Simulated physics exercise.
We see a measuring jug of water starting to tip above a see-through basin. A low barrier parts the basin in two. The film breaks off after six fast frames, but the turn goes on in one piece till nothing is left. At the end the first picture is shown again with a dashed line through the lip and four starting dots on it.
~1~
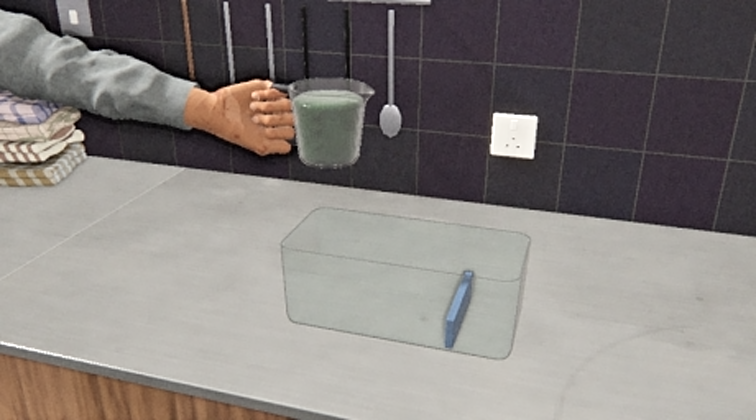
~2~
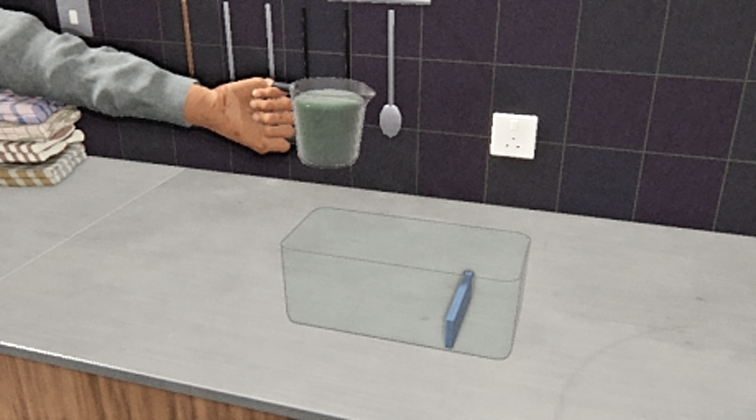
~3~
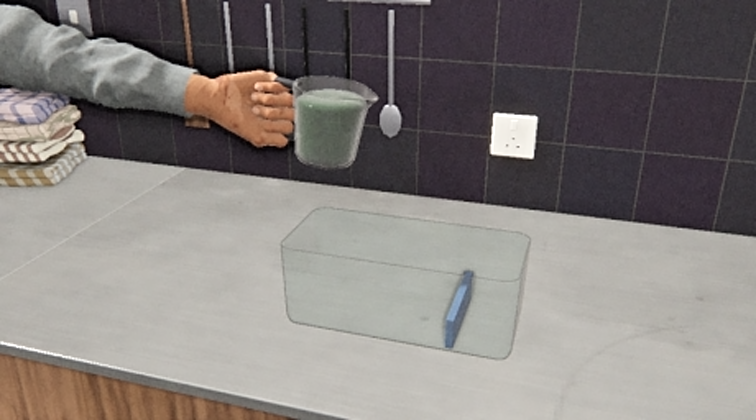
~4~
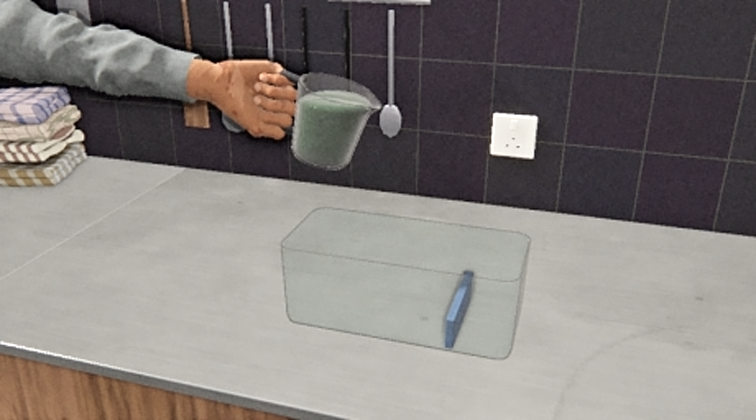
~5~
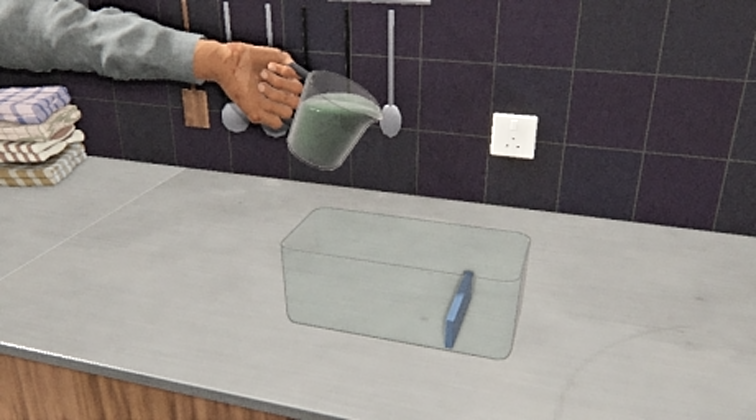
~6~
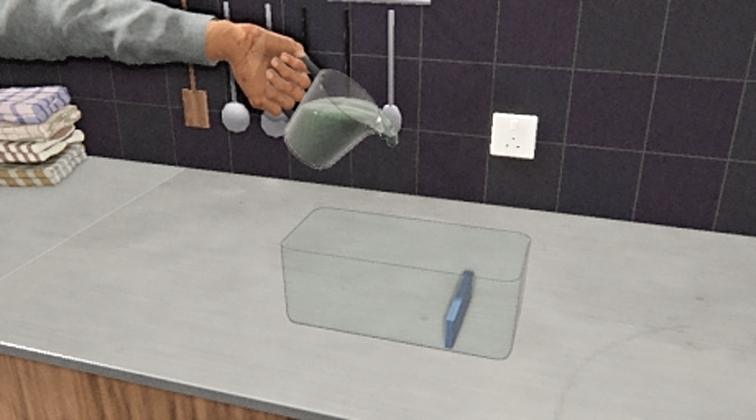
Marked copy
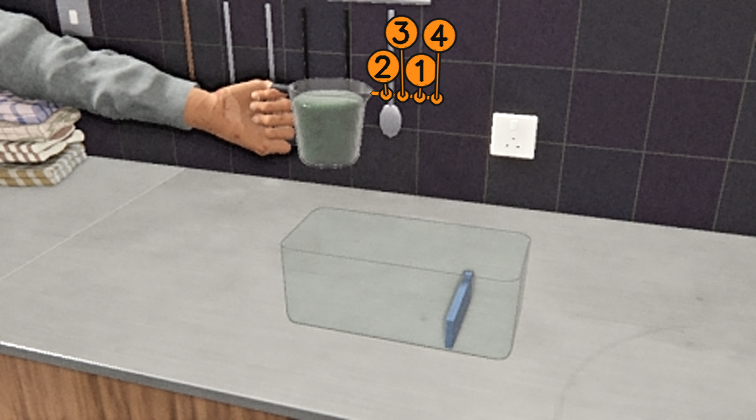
On a kitchen counter, a hand tilting a measuring jug rightward above a clear divided basin, greenish water starting over the lip.
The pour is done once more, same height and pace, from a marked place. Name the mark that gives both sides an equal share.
I would pick spot 1.
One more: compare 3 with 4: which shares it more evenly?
That would be 4.
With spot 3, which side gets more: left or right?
More ends on the left.
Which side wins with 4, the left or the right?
The right one.
On the marked copy, 1 at (419, 97); 2 at (386, 94); 3 at (402, 95); 4 at (436, 98).
Choosing 1, about 50 % ends left of the wall and 48 % right of it.
Choosing 2, about 93 % ends left of the wall and 5 % right of it; 3 % is lost outside.
Choosing 3, about 83 % ends left of the wall and 14 % right of it; 3 % is lost outside.
Choosing 4, about 28 % ends left of the wall and 69 % right of it; 3 % is lost outside.
